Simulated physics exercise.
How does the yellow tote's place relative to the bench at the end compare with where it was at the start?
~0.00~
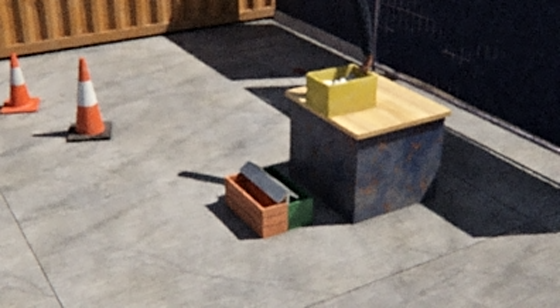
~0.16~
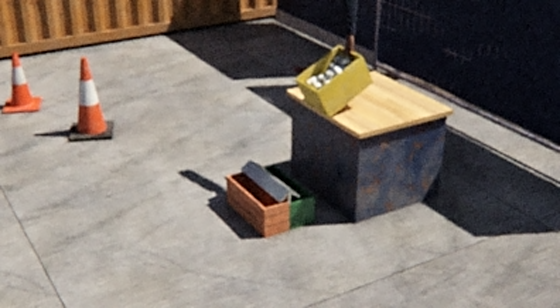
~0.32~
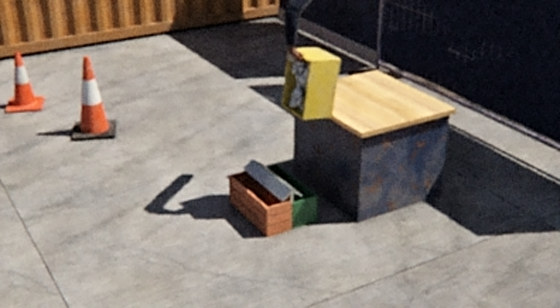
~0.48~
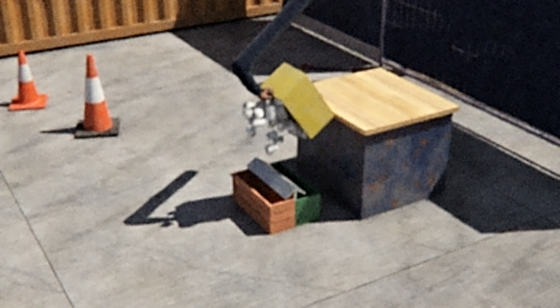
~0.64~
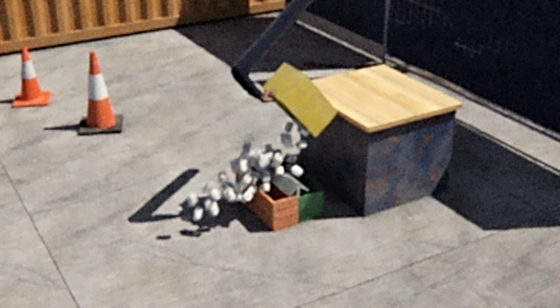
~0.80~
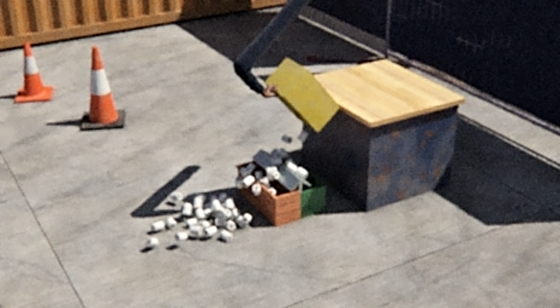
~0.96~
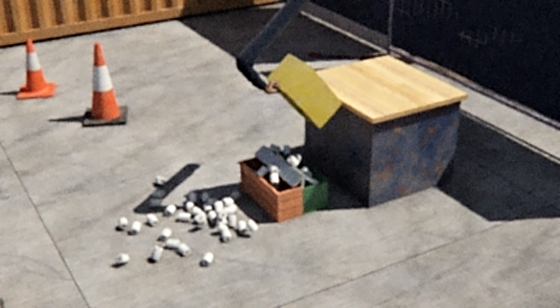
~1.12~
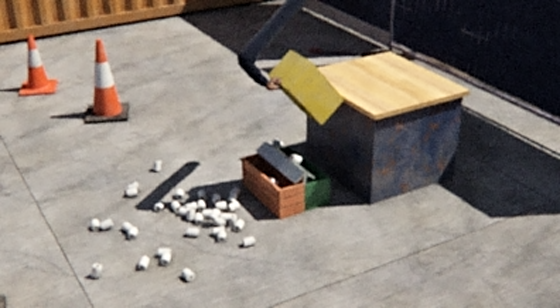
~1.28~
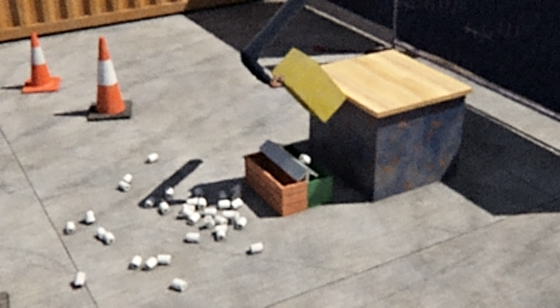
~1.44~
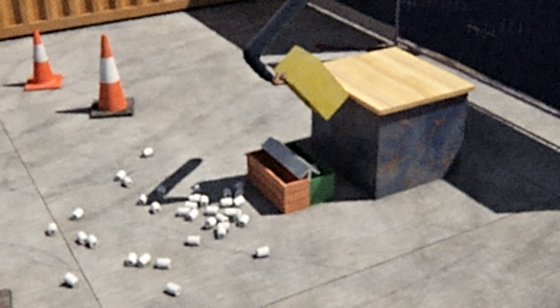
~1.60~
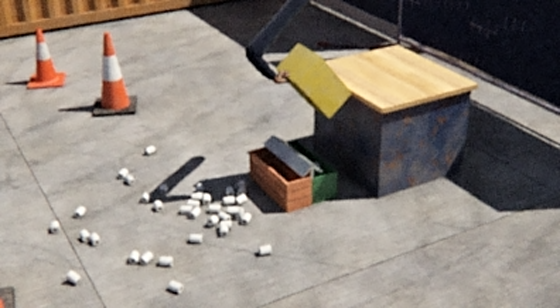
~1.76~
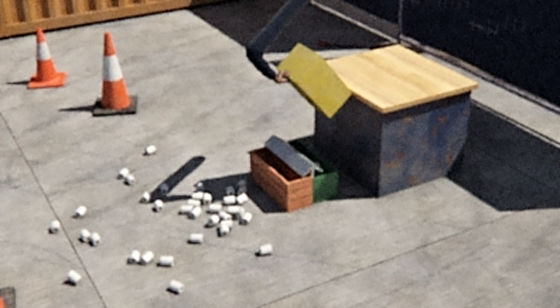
At the start the yellow tote sits upright on top of the bench, while at the end it is held steeply tipped at the bench's left edge, above the green tub and orange box side.
